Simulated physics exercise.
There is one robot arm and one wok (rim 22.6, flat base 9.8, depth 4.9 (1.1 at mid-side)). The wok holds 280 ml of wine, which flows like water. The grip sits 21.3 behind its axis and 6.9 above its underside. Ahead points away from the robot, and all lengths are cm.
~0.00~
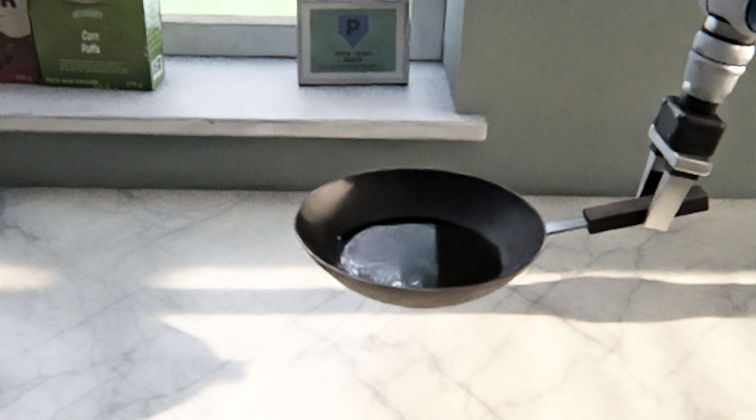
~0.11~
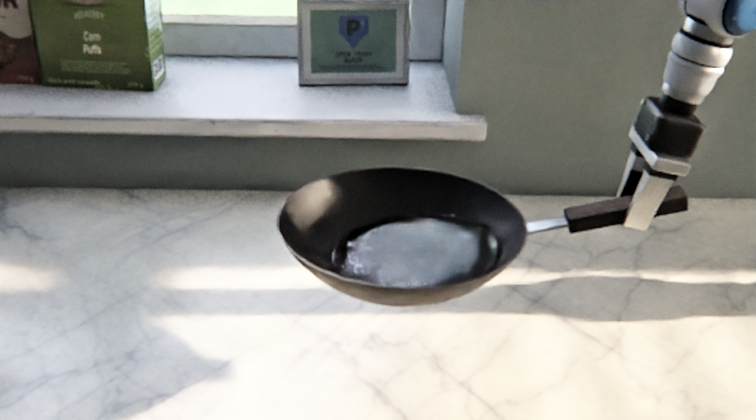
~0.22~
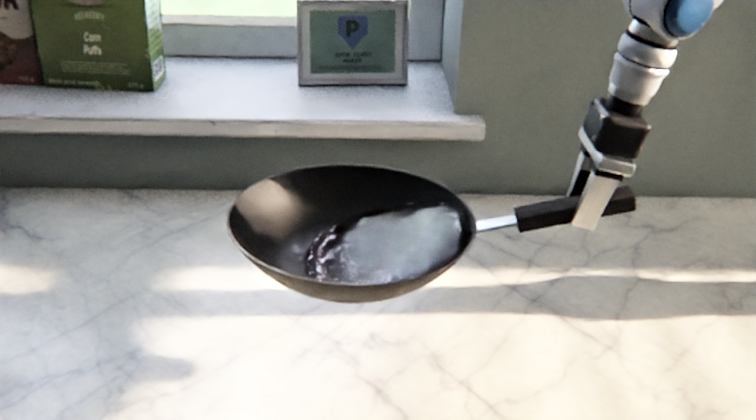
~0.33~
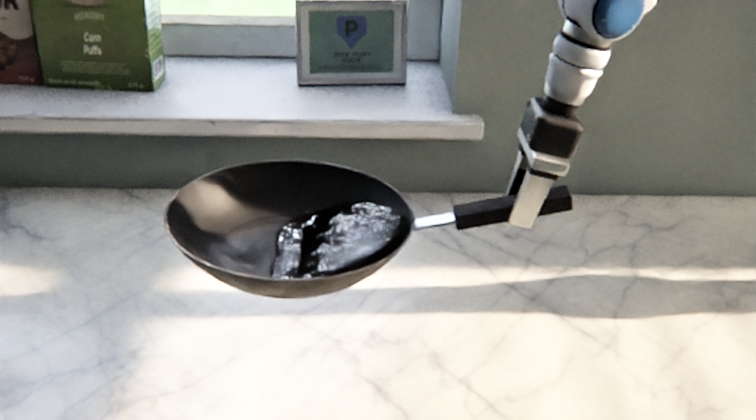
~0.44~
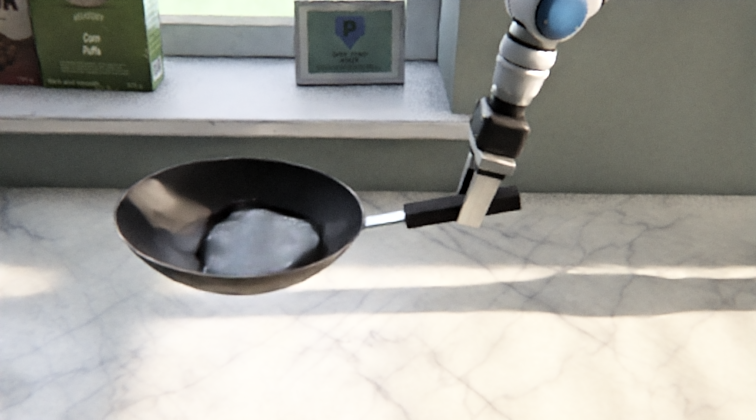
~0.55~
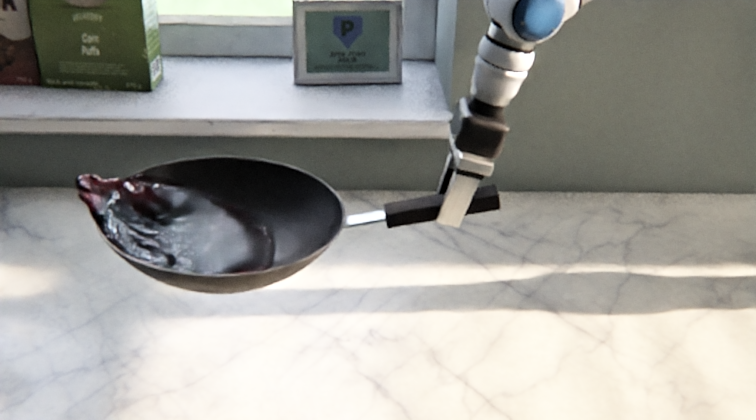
On a white marble counter beneath a window with a white sill, seen from slightly above by a still camera, the light is bright. A robot arm at right grips the handle of a black wok holding dark, glossy liquid, with a green box and a framed sign behind. The arm carries the wok left, slowing, while the liquid sloshes toward the handle, then surges left up to the far rim, showing reddish.
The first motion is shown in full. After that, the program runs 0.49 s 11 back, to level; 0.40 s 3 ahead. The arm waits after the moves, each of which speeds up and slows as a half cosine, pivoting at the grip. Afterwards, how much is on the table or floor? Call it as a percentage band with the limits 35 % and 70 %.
Band: From 35 to 70 %.
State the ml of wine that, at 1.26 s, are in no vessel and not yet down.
About 25 ml.
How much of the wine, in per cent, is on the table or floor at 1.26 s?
Reading: Around 40 %.
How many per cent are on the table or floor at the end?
I'd say somewhere near 50 in a hundred.
By 0.91 s, level, liquid up to 16 above the table; 200 ml in the wok, 80 ml on the table or floor, 5 ml in the air or running down outside.
By 1.26 s, level, liquid up to 17 above the table; 150 ml in the wok, 110 ml on the table or floor, 25 ml in the air or running down outside.
By 1.64 s, level, liquid up to 15 above the table; 145 ml in the wok, 135 ml on the table or floor.
By 2.44 s, level, liquid up to 15 above the table; 145 ml in the wok, 140 ml on the table or floor.
Final state, 145 ml in the wok, 140 ml on the table or floor. That is 49 % on the table or floor.
